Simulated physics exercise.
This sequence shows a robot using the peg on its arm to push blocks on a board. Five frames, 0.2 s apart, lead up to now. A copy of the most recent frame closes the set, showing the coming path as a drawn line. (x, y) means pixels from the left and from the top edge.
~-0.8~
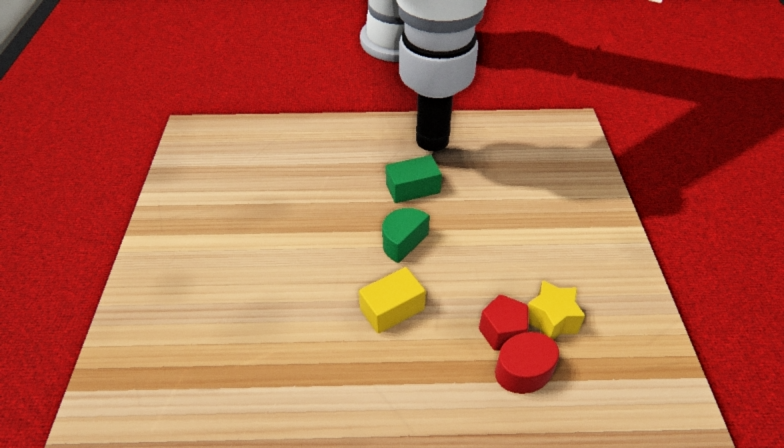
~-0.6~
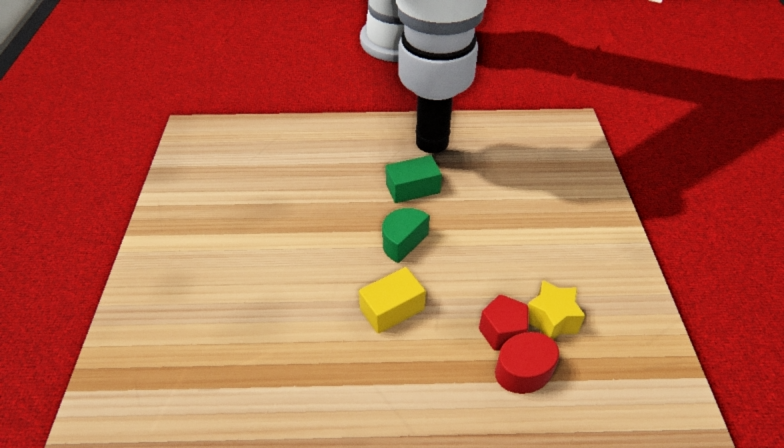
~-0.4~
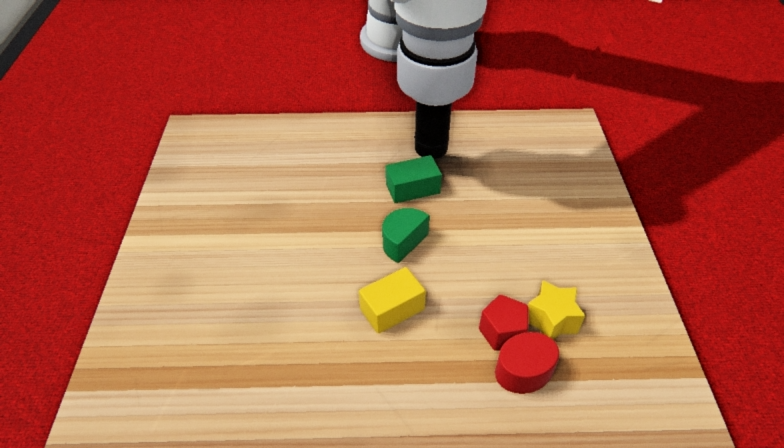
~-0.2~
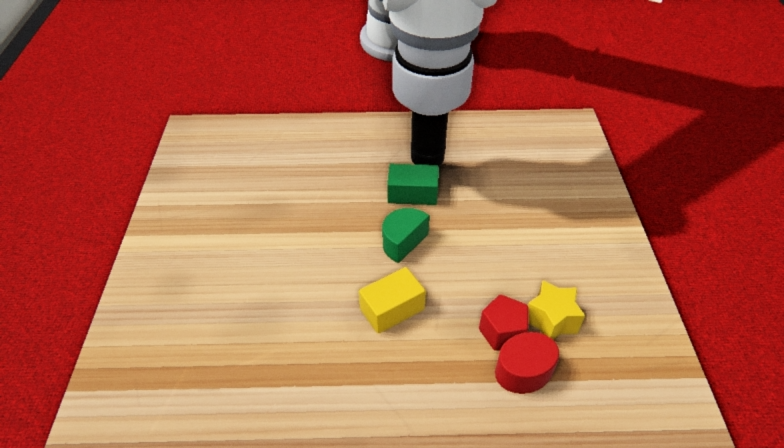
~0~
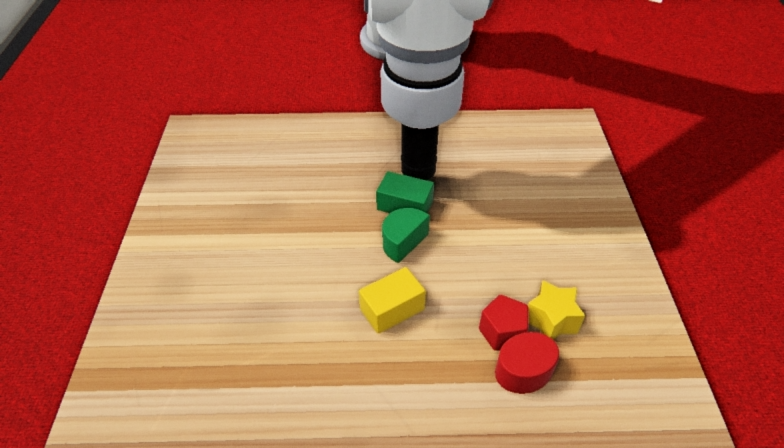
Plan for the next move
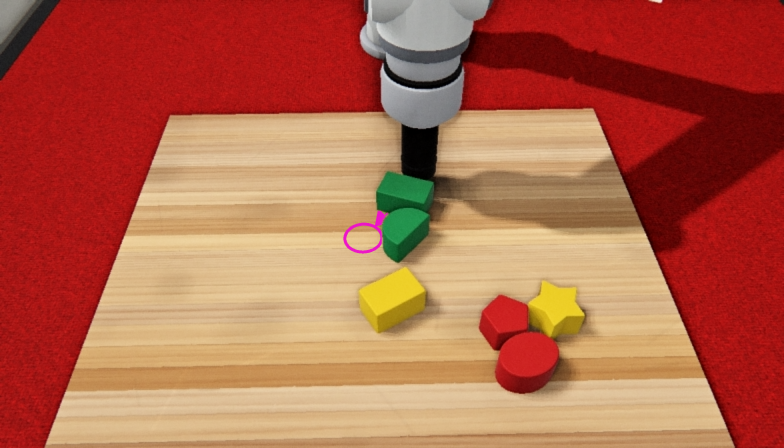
On a wooden board over a red surface, a robot arm's black peg is near a green rectangle, with green, yellow and red blocks below. The peg edges downward and touches the rectangle, turning it slightly. It then pushes the rectangle down and a little left, close against the green D-shaped block.
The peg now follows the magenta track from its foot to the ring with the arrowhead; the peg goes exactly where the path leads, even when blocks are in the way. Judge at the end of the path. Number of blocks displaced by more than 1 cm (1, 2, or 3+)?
I predict three or more.
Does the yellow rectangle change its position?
Yes.
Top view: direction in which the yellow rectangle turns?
Rotation: Clockwise.
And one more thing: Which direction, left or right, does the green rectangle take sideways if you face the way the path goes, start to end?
Shifted left.
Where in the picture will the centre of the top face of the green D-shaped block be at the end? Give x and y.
Answer: (405, 266).
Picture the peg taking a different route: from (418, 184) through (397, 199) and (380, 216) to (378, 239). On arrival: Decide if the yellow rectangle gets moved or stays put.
Moved off its spot.
Drawn move, from (418, 184) to (363, 238).
The first path, step by step. One third of the way, peg (400, 188); green D-shaped block (401, 235); green rectangle (394, 208), turned 30° anticlockwise.
Two thirds of the way, peg (382, 206); yellow rectangle (393, 296); green D-shaped block (400, 254); green rectangle (386, 227), turned 45° anticlockwise.
At the end, peg (363, 225); yellow rectangle (395, 309), turned 20° clockwise; green D-shaped block (405, 266); green rectangle (384, 240), turned 60° anticlockwise.
